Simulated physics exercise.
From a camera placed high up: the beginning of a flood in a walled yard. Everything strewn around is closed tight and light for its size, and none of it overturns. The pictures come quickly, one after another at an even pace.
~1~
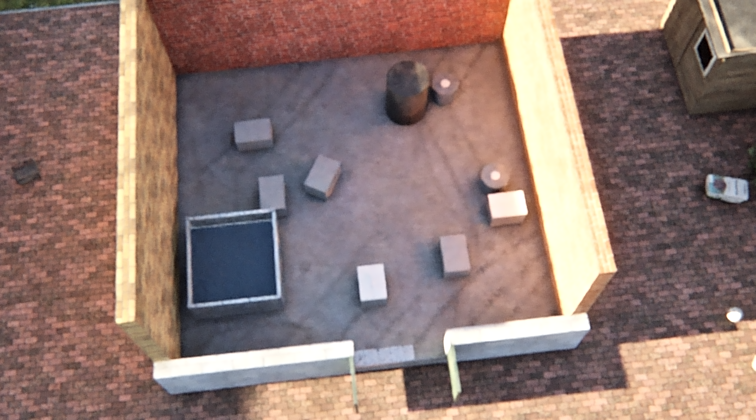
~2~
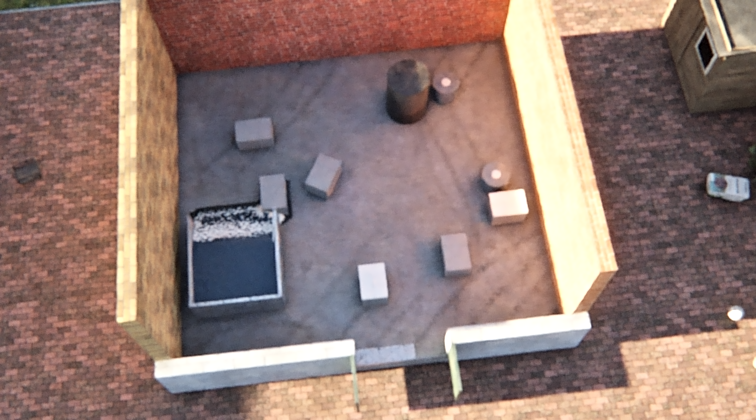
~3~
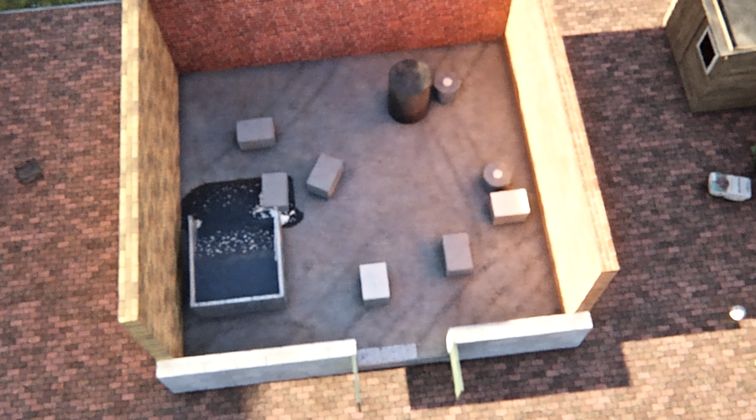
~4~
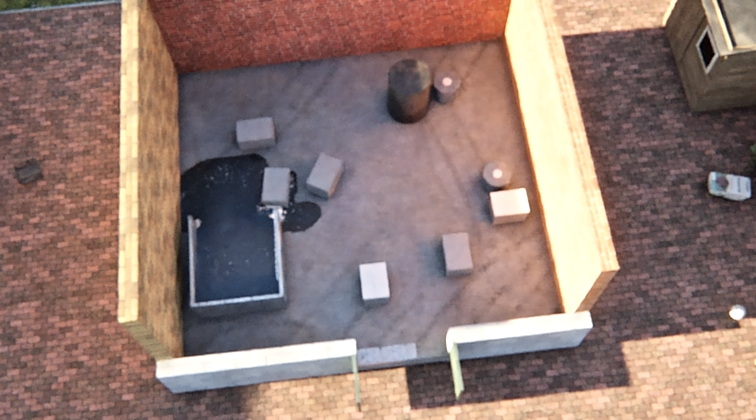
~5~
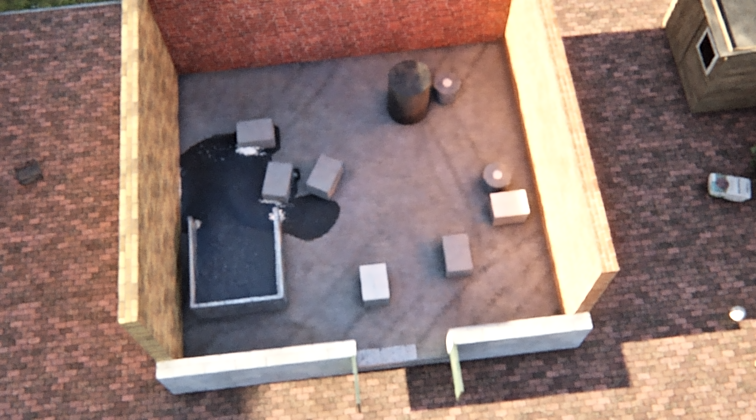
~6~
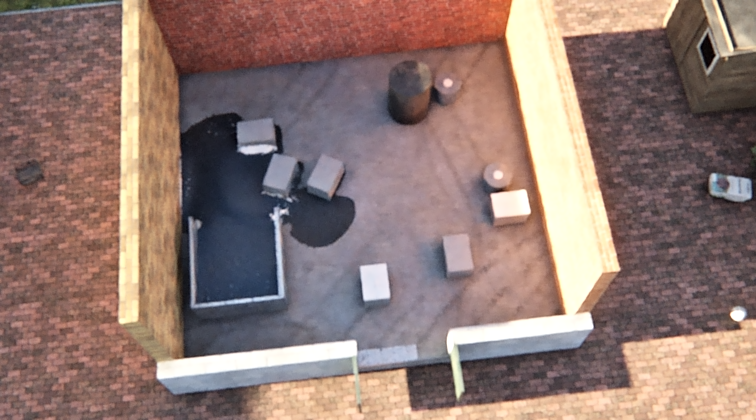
Dark water poured over the back of a square tank in a walled yard and spread across the ground, surrounding the nearest grey block and nudging it slightly, while the other blocks stayed put.
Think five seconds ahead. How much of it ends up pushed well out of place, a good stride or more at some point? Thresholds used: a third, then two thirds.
The portion knocked well out of place is smaller than a third.
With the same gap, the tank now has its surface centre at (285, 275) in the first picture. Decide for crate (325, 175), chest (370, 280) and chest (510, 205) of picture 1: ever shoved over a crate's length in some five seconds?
First displaced far, then never went far, then never went far.
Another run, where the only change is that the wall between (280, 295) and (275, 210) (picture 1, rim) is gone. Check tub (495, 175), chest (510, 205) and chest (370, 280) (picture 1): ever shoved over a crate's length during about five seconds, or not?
In turn: Moved that far, stayed within it, moved that far.
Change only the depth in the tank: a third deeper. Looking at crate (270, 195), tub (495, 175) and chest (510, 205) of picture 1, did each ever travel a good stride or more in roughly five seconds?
Order as given: Displaced that much; not past it; not past it.
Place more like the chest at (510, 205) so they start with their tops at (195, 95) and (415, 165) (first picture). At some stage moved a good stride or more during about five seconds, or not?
Going one by one, I'd say gets shoved clear for the first and not displaced that far for the second.
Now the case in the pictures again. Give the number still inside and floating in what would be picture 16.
Exactly 0 of them.
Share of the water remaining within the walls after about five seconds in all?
It works out at roughly 100 percent.
A moment on, 1 of 8 are well off their spots; 0 afloat.
Next, 2 of 8 are well off their spots; 0 afloat.
Later, 2 of 8 are well off their spots; 0 afloat.
In the end, 2 of 8 are well off their spots, and 2 have been at some point; 0 afloat.
